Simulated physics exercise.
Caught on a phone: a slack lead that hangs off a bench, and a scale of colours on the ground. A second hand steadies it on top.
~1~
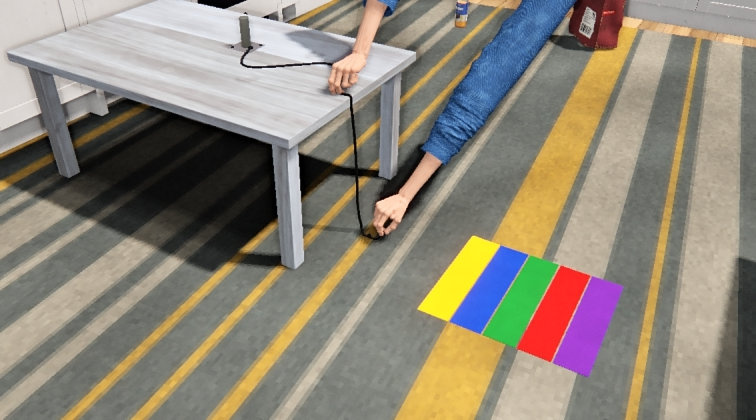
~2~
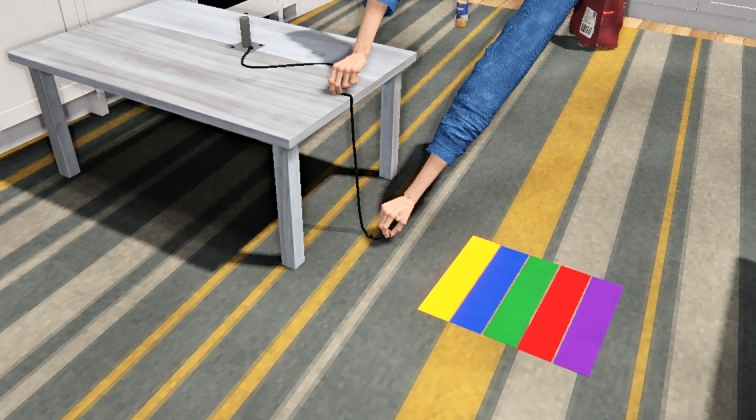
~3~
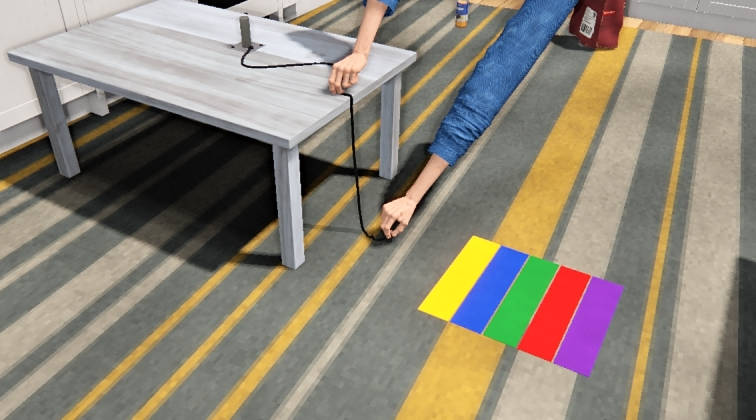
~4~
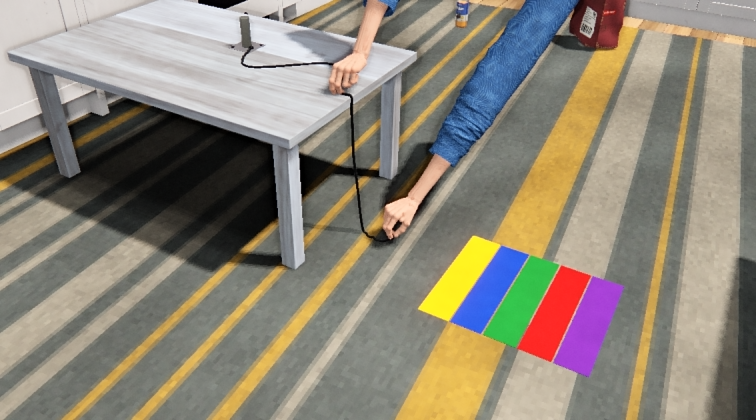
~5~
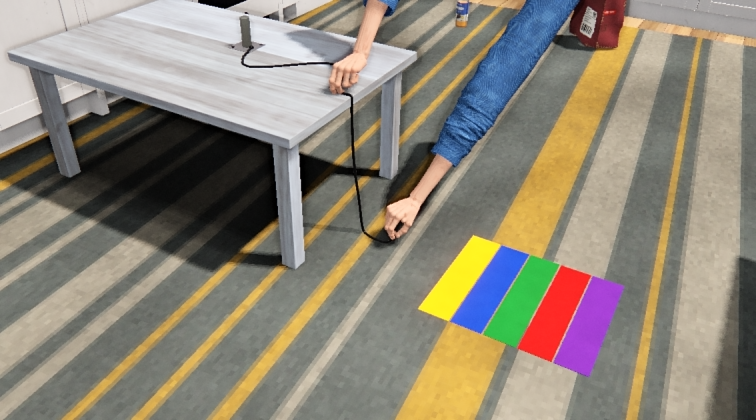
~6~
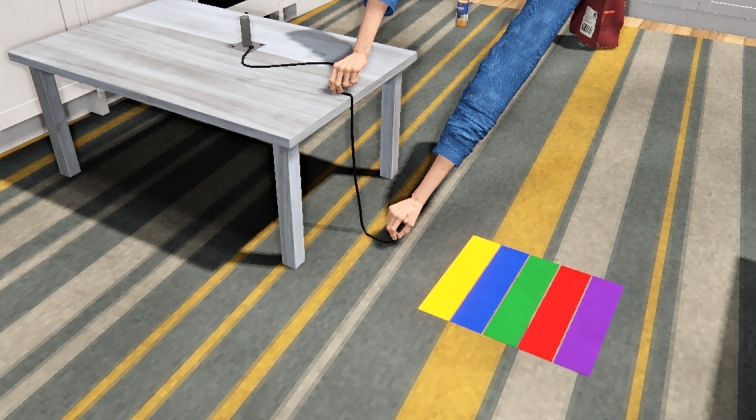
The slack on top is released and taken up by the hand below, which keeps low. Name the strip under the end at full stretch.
The end stops over the red strip.
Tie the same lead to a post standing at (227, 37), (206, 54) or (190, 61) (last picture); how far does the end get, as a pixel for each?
About (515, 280), (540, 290) and (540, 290).
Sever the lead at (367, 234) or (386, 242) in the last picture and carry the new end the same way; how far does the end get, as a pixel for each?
The places are (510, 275) and (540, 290).
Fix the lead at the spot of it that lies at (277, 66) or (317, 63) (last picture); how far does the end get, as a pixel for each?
The places are (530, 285) and (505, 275).
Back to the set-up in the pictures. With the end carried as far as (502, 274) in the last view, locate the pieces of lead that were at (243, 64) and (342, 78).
The first at (270, 62), the second at (366, 111).
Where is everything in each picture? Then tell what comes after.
The first frame shows end (384, 233); yellow (443, 300); blue (475, 312); green (507, 325); red (542, 338); purple (578, 352).
The second frame shows end (389, 235); lead through (243, 58) (287, 66) (341, 72) (349, 97) (355, 160) (361, 218).
The third frame shows end (391, 235).
The fourth frame shows end (393, 236); lead through (244, 58) (287, 66) (342, 72) (349, 97) (354, 159) (361, 218).
The fifth frame shows end (395, 236).
The sixth frame shows end (397, 237); lead through (244, 58) (287, 65) (342, 72) (350, 97) (354, 158) (361, 218).
Early on, end near (502, 274); over blue.
Midway, end near (542, 288); over green.
At the end of the slack, end near (565, 296); over red. It gets as far as the red strip.
